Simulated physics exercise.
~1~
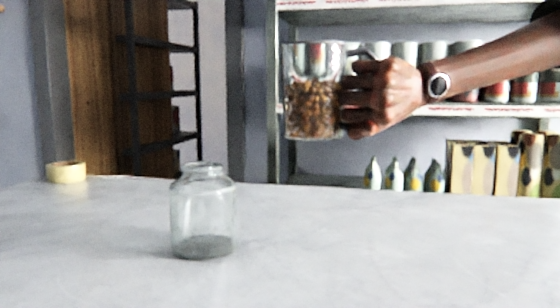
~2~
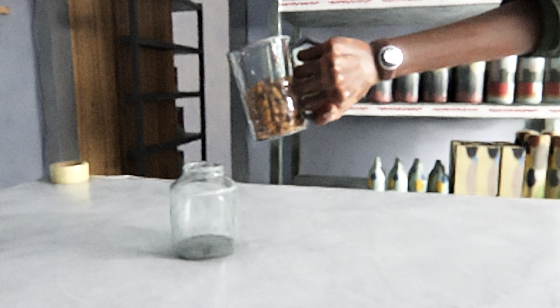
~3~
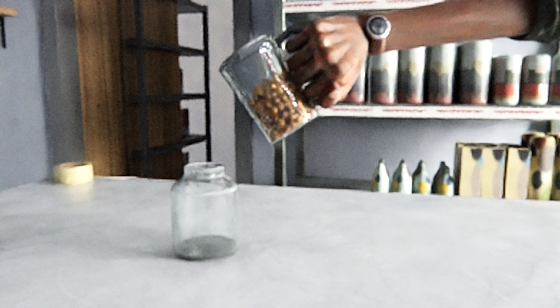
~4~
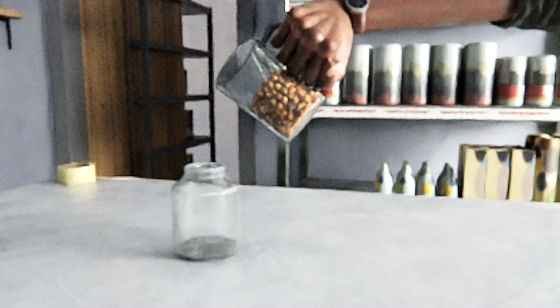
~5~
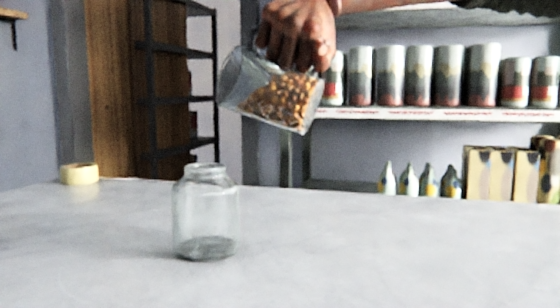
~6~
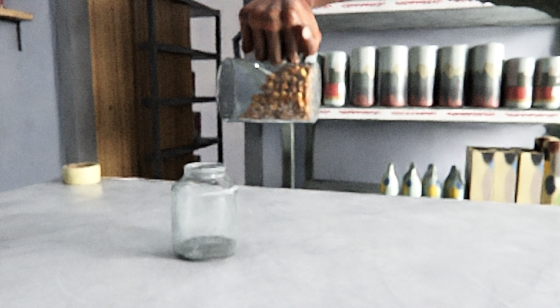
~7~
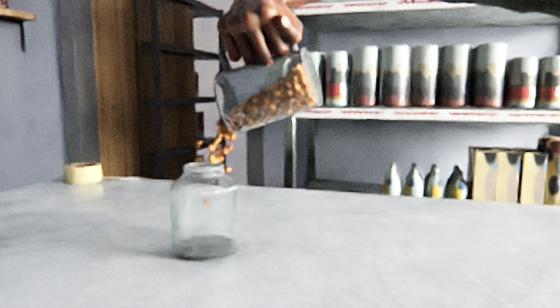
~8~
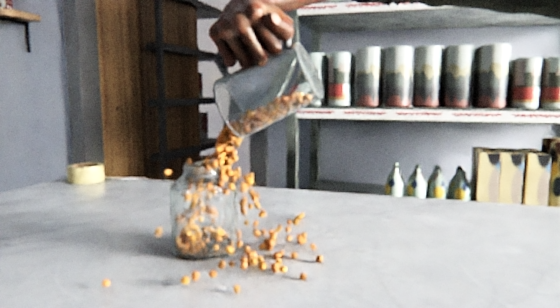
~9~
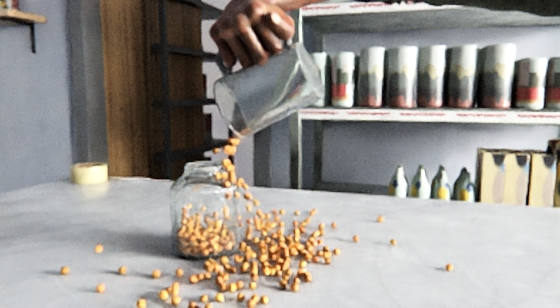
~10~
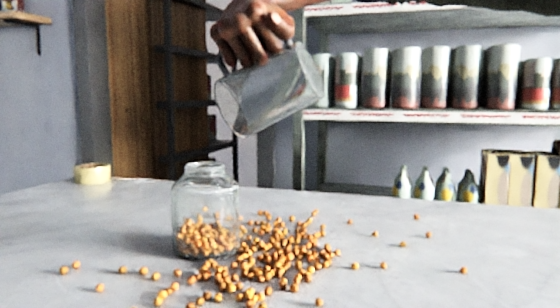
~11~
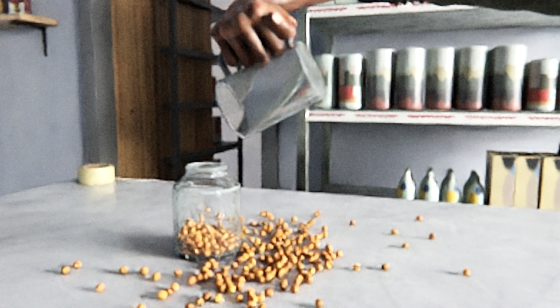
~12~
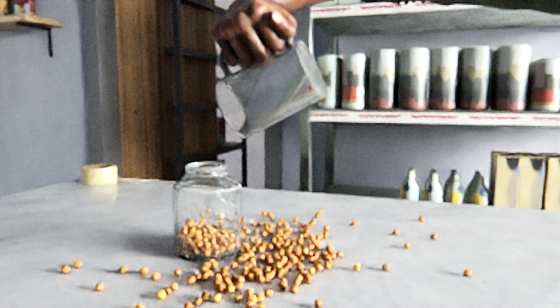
A hand wearing a wristwatch carries a clear measuring cup of roasted chickpeas in from the right, above a pale tabletop seen from the front. An empty glass jar stands on the table, with a roll of yellowish tape behind it at left and shelves of grey and red canisters at right. The hand moves the cup left and tips it steadily until chickpeas pour toward the jar. Some drop inside, but many scatter across the table, mostly to the right. The cup empties and stays tilted, leaving the jar partly filled beside a larger spilt heap lying still.
